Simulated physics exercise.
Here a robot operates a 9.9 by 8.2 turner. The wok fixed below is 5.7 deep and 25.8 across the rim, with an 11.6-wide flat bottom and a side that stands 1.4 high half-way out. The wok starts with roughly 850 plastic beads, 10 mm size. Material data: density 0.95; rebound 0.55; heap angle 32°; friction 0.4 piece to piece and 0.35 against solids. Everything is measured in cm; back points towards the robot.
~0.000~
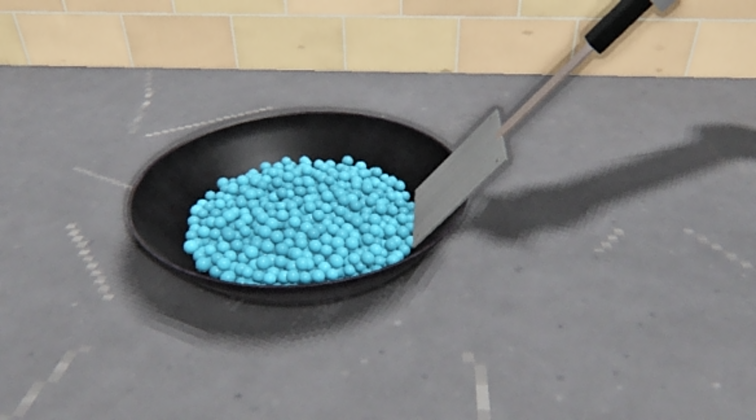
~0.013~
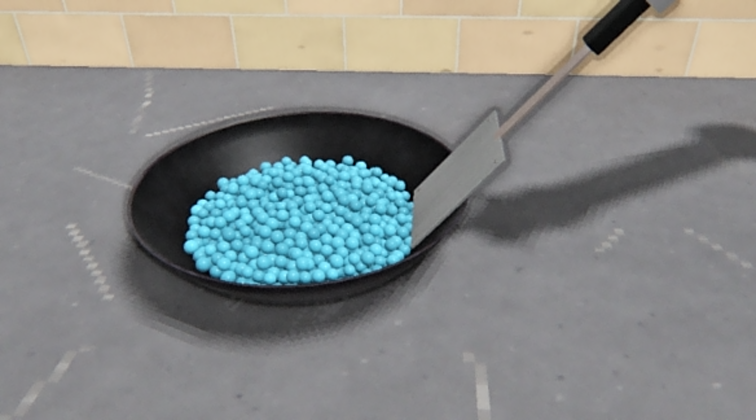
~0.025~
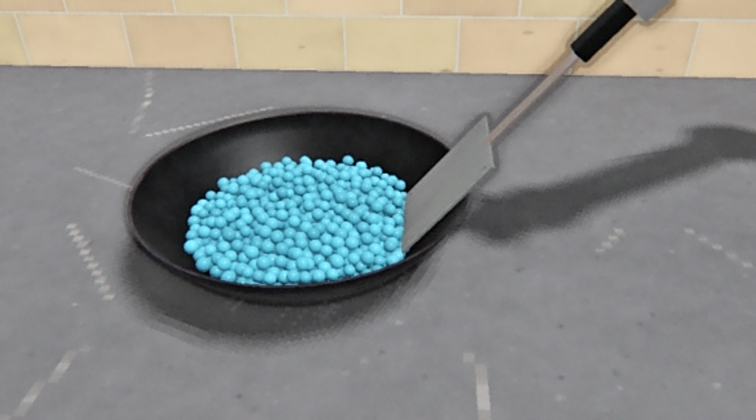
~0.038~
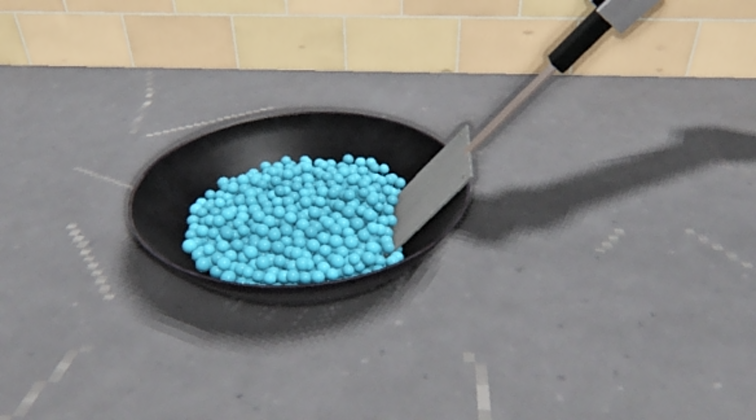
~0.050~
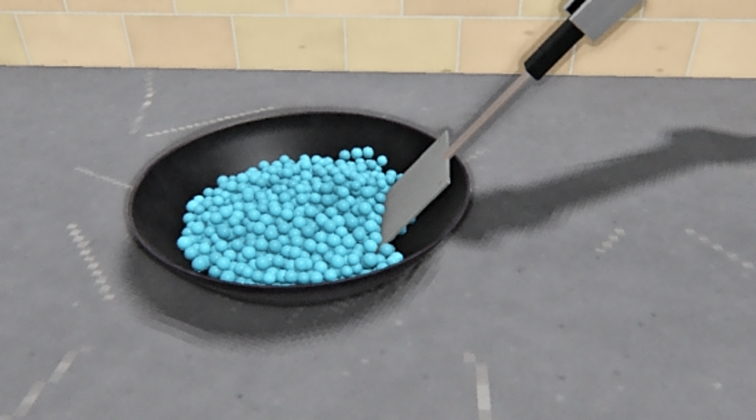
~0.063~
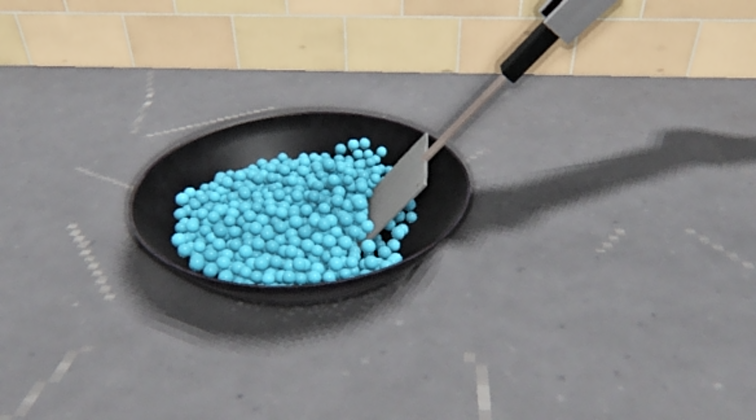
Metal turner sliding left into a black wok, pushing through light-blue beads and nudging the pile leftward on a grey countertop.
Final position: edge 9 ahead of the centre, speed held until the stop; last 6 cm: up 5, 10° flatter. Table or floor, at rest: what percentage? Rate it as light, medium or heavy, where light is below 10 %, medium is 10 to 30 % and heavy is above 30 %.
Rating: Heavy.
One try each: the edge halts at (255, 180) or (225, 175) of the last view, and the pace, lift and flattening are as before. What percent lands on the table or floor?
Around 15 per cent for the first try and 20 per cent for the second.
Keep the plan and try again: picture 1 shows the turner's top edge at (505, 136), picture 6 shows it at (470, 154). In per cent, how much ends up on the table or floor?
Off the vessel, on the table or floor: Some 20 percent.
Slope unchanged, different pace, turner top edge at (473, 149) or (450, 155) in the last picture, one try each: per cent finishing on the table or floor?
Estimates: Near 20 %, near 30 %.
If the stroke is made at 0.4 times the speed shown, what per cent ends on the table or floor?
I'd put it at about 20 per cent.
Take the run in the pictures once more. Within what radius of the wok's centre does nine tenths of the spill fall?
100 cm.
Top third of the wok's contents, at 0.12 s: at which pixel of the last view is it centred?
Centre: Roughly (246, 185) in the last picture.
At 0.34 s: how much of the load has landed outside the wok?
10 %.
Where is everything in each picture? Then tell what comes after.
The first picture shows turner top edge at (502, 133), sloping 51°; upper third of the load around (304, 210), from x 190 to 410, top at y 160; 847 in the wok.
The second picture shows turner top edge at (500, 134), sloping 51°; upper third of the load around (304, 210), from x 190 to 410, top at y 160.
The third picture shows turner top edge at (490, 140), sloping 51°; upper third of the load around (307, 210), from x 190 to 410, top at y 160.
The fourth picture shows turner top edge at (470, 149), sloping 51°; upper third of the load around (308, 206), from x 190 to 410, top at y 160.
The fifth picture shows turner top edge at (448, 155), sloping 51°; upper third of the load around (308, 205), from x 185 to 410, top at y 155.
The sixth picture shows turner top edge at (427, 157), sloping 51°; upper third of the load around (304, 200), from x 180 to 410, top at y 145; 847 in the wok.
By 0.09 s, sloping 51°, highest piece 11 above the table; 847 in the wok.
By 0.12 s, sloping 49°, highest piece 13 above the table; 845 in the wok, 2 on the blade or in flight.
By 0.34 s, sloping 41°, highest piece 29 above the table; 523 in the wok, 75 on the table or floor, 249 on the blade or in flight.
By 1.39 s, sloping 41°, highest piece 5 above the table; 523 in the wok, 324 on the table or floor.
Final count, 523 in the wok, 324 on the table or floor. That is 38 % on the table or floor.
